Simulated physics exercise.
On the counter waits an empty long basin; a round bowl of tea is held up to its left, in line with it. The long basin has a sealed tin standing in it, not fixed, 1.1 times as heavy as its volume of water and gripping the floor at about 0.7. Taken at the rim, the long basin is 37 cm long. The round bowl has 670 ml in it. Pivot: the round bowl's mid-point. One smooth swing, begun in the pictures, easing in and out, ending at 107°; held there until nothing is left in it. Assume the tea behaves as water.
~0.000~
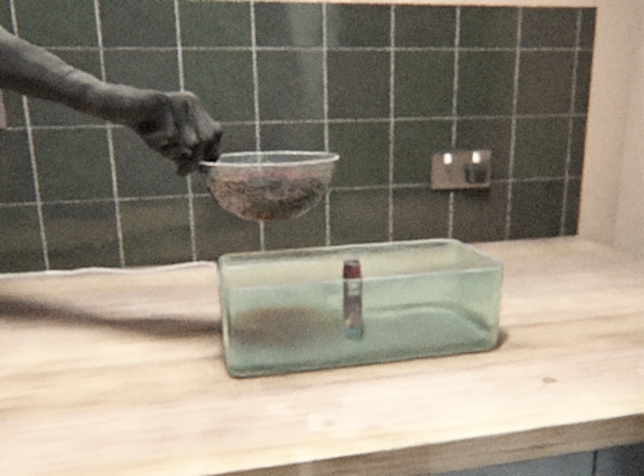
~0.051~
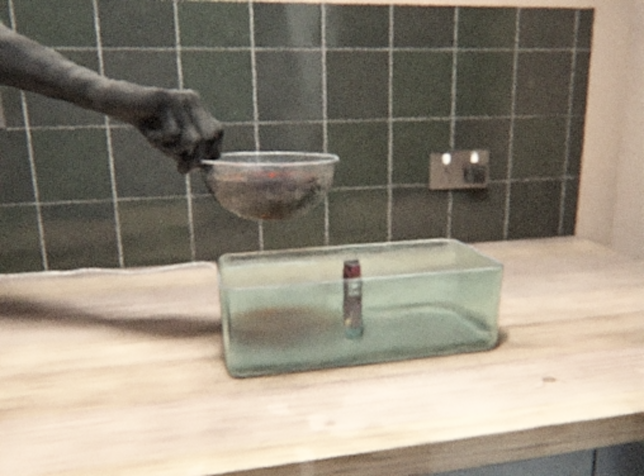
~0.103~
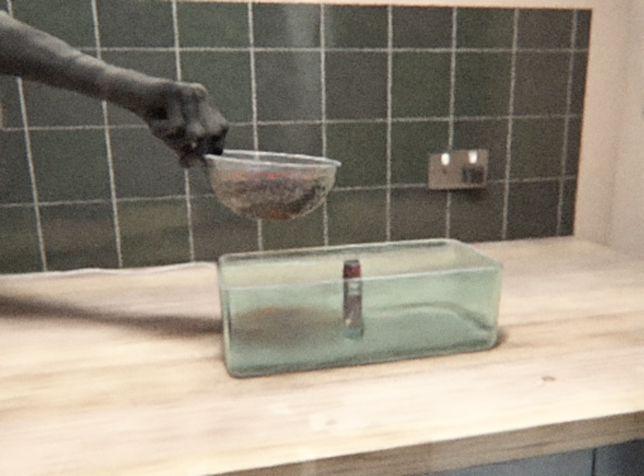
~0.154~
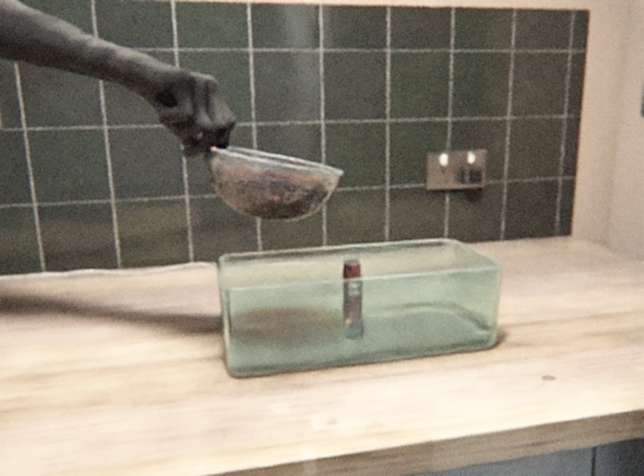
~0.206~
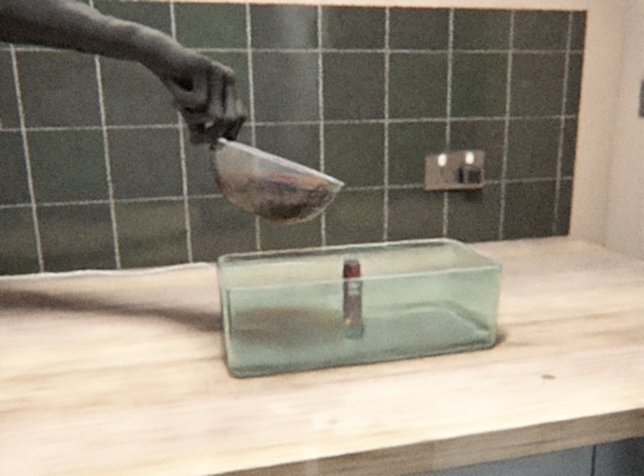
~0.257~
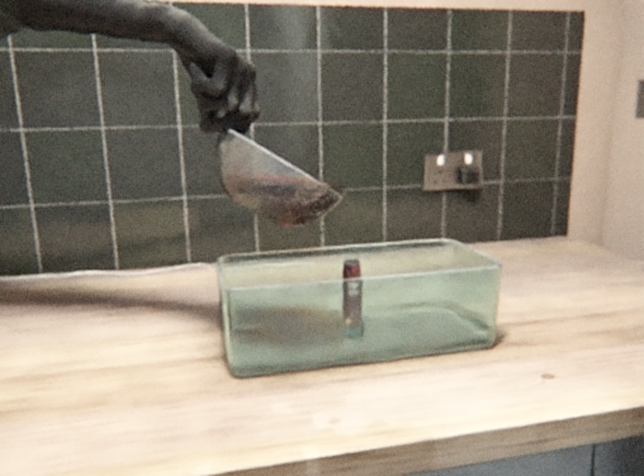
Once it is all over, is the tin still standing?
Yes - my bet is it never capsizes.
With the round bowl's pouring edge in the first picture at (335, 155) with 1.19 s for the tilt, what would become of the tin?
It does not tip.
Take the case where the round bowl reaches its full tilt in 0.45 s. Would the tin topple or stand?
Then it topples.
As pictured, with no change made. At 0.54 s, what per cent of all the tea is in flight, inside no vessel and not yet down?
Around 18 in a hundred.
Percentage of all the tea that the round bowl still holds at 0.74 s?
Remaining share: Approx. 0 %.
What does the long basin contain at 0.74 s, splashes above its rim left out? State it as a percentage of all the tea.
Some 98 percent of the total.
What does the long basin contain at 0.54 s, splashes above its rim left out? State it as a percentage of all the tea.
At that time the basin holds about 74 per cent of the liquid.
After 0.54 s the tilt is 95° and 8 per cent is still to pour; the tin stands where it began.
After 0.74 s the tilt is 107° and 0 per cent is still to pour; the tin leans 4°.
After 0.96 s the tilt is 107° and 0 per cent is still to pour; the tin stands where it began.
After 1.19 s the tilt is 107° and 0 per cent is still to pour; the tin stands where it began.
In the end the tin stands where it began.
